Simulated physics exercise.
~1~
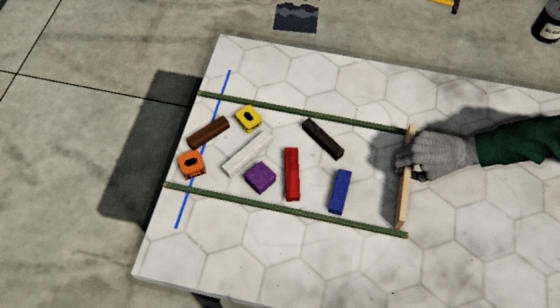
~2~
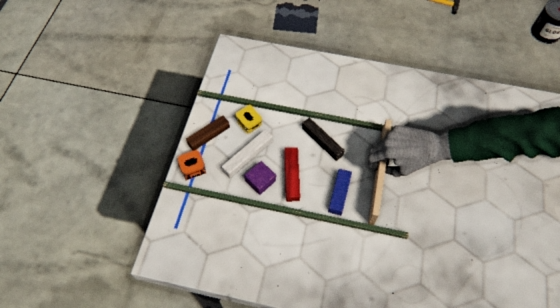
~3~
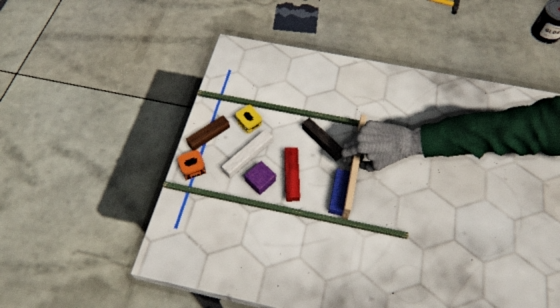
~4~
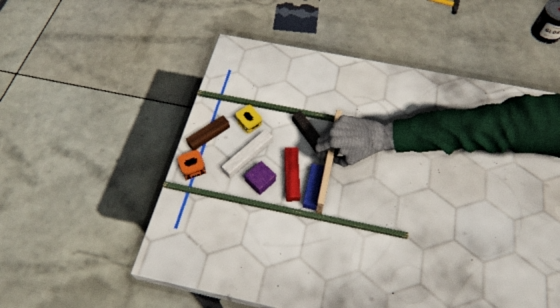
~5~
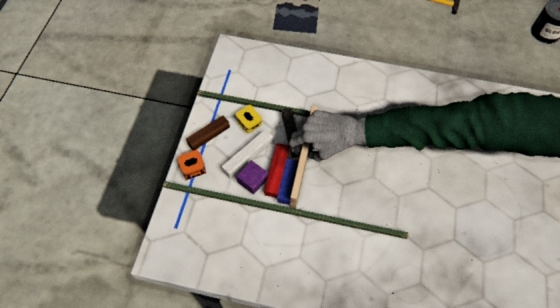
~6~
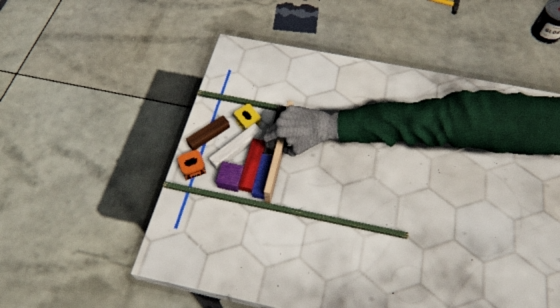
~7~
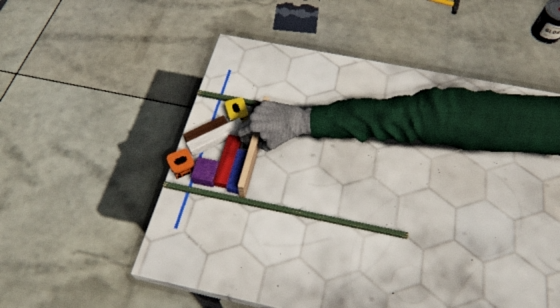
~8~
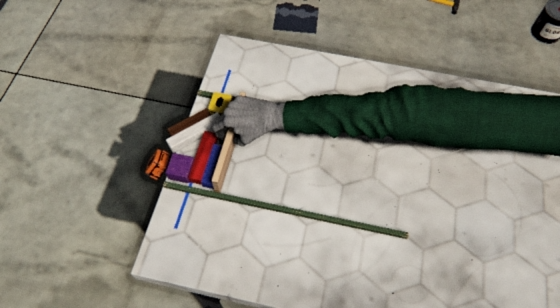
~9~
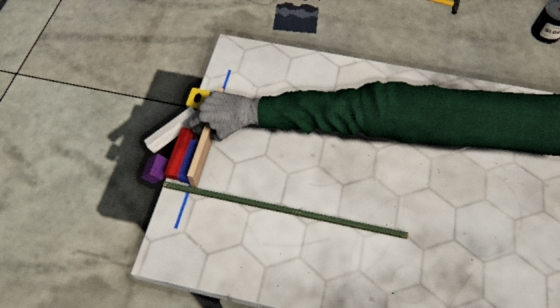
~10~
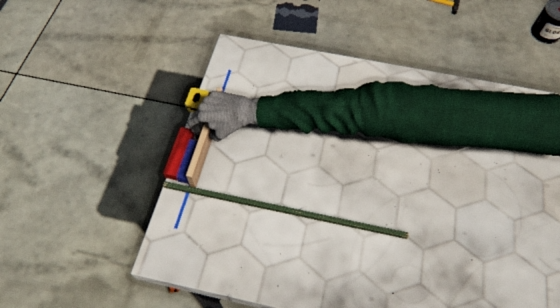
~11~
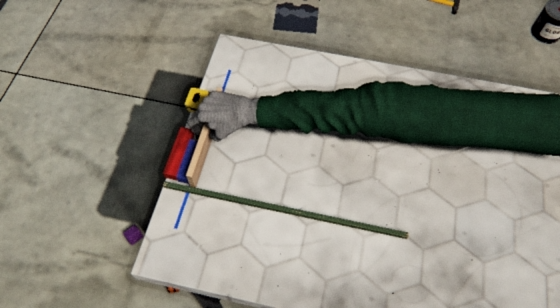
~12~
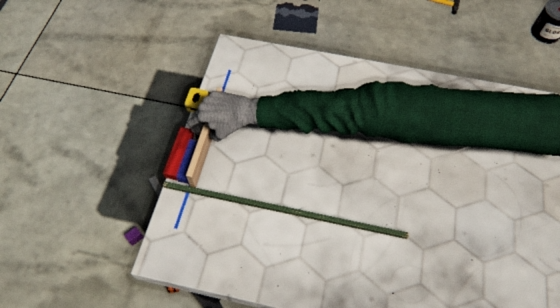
The video shows a gloved hand pushing a wooden board leftward between two green rails, sweeping colored blocks and bars toward a table's edge. Several pieces, including the orange and purple ones, drop off, while the board stops near the blue tape with red, blue and yellow pieces still at the rim.
